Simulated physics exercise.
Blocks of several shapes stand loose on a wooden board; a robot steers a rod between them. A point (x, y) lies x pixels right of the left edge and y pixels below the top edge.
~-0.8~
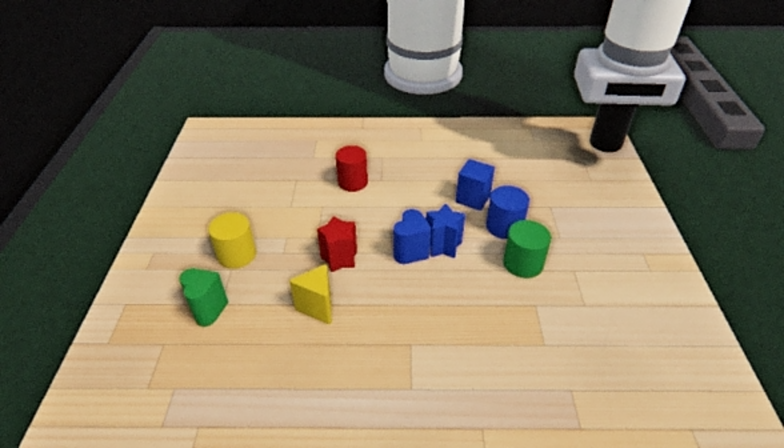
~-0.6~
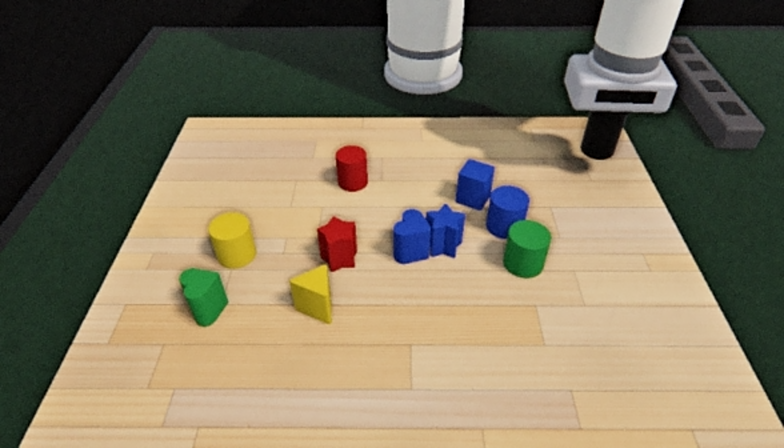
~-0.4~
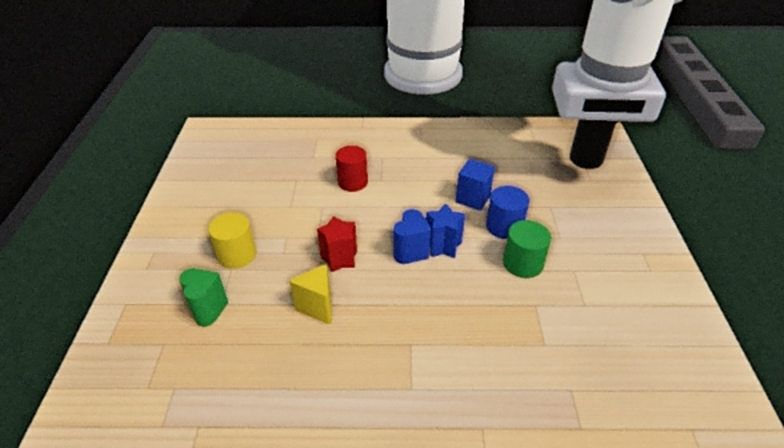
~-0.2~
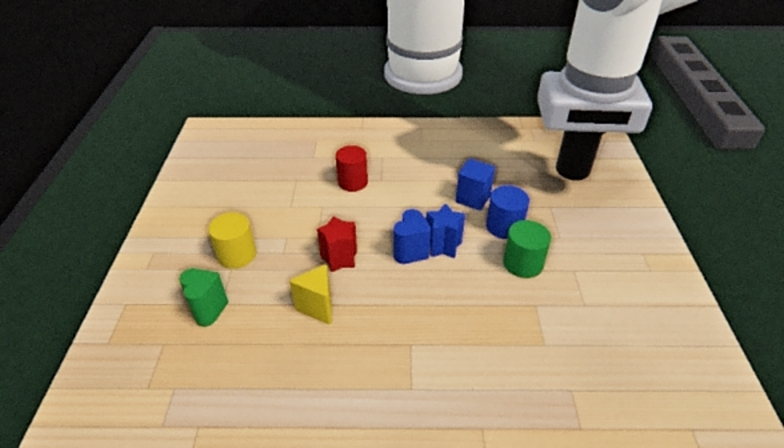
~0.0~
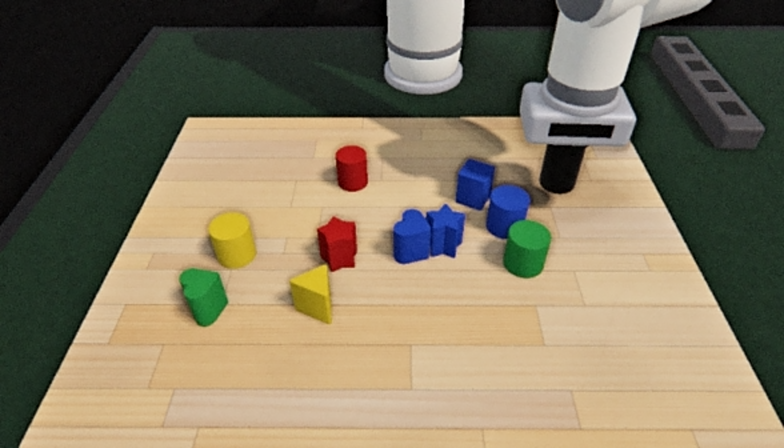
A white robot arm holding a black rod reaches over the upper right of a pale wooden board, seen from above at an angle by a still camera. Blue blocks and a green cylinder stand right of centre, red blocks nearer the middle, and yellow and green ones at left. The rod glides down and leftward toward the blue blocks, while every block stays still.
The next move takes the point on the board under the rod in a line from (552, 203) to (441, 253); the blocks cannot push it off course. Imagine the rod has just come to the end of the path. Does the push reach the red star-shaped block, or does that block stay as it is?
It will remain on its spot.
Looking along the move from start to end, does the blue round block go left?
Yes, that is how it ends up.
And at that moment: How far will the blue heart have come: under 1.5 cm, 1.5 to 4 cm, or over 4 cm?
It gets moved 1.5 to 4 cm.
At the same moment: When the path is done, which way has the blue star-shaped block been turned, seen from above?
Verdict: Clockwise.
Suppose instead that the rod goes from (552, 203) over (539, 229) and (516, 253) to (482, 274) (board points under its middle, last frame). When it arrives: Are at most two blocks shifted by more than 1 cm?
The answer is yes.
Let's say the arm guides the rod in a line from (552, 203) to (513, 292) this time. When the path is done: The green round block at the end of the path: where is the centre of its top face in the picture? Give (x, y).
I'd expect the centre of its top face to be at (498, 290).
The first path, step by step. One third of the way, rod (521, 200); blue round block (495, 204).
Two thirds of the way, rod (483, 217); blue heart (397, 227), turned 30° clockwise; blue star-shaped block (430, 235), turned 35° clockwise; blue round block (465, 228).
At the end, rod (443, 234); red star-shaped block still; blue heart (389, 231), turned 55° clockwise; blue star-shaped block (400, 258), turned 90° clockwise; blue round block (442, 253).
